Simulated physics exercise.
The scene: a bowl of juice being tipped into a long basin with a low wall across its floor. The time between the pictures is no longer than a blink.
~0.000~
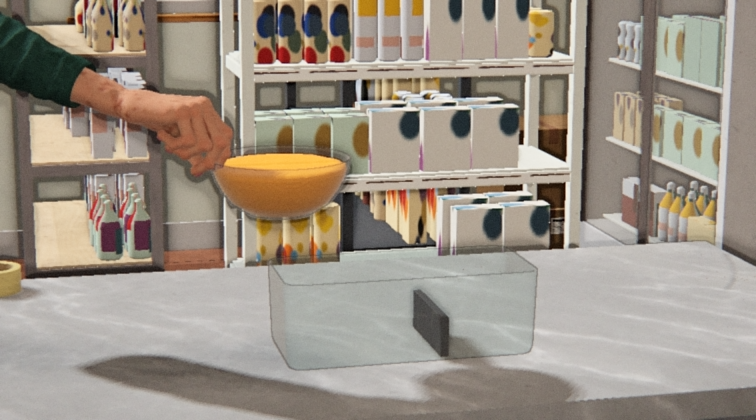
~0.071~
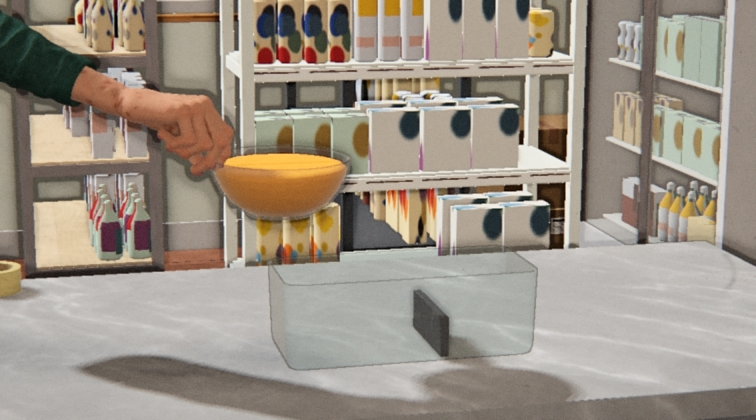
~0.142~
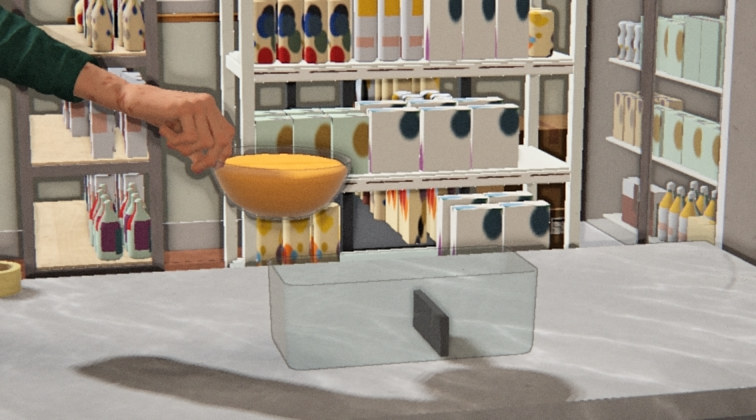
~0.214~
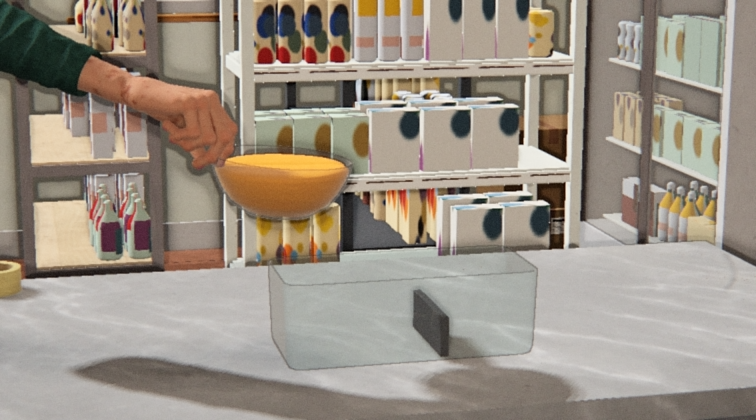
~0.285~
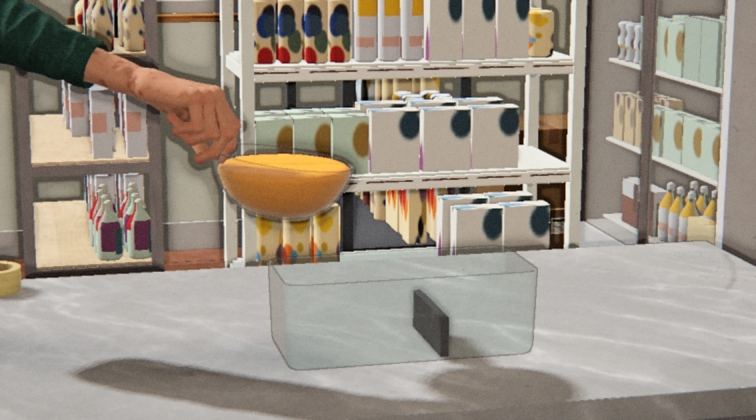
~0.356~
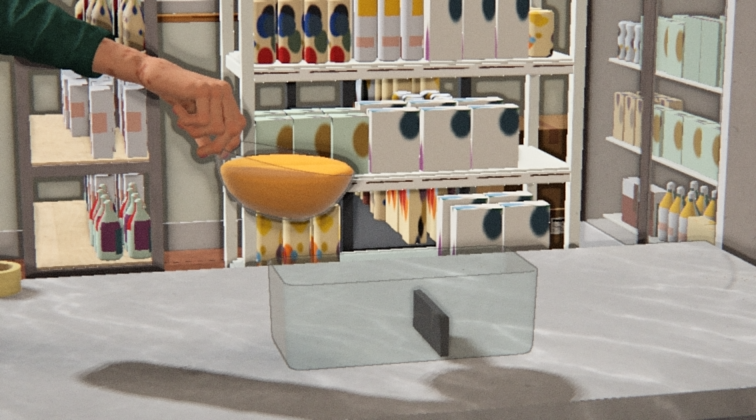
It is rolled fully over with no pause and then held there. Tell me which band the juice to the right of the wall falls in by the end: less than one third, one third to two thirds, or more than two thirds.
The share right of the wall does not reach a third.
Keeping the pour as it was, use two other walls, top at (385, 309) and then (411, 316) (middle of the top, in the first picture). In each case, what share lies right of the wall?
My guess is some 65 percent the first time and some 30 percent the second.
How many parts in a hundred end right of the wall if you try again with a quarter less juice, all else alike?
0 %.
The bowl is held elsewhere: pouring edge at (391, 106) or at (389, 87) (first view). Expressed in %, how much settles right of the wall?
About 70 per cent, then about 70 per cent.
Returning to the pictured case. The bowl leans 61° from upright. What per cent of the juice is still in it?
Roughly 35 percent.
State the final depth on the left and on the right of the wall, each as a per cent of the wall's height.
Left part: 60 per cent, right part: 0 per cent.
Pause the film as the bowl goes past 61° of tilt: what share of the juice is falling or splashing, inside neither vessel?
25 %.
A moment on, the bowl is tipped part way and 33 per cent is still to pour, 39 is left of the wall and 0 right of it.
Next, the bowl is tipped on its side and 1 per cent is still to pour, 95 is left of the wall and 2 right of it.
Then the bowl is tipped right over and 0 per cent is still to pour, 97 is left of the wall and 3 right of it.
Later the bowl is tipped right over and 0 per cent is still to pour, 97 is left of the wall and 3 right of it.
At rest 97 per cent lies left of the wall, 3 right of it and 1 outside.
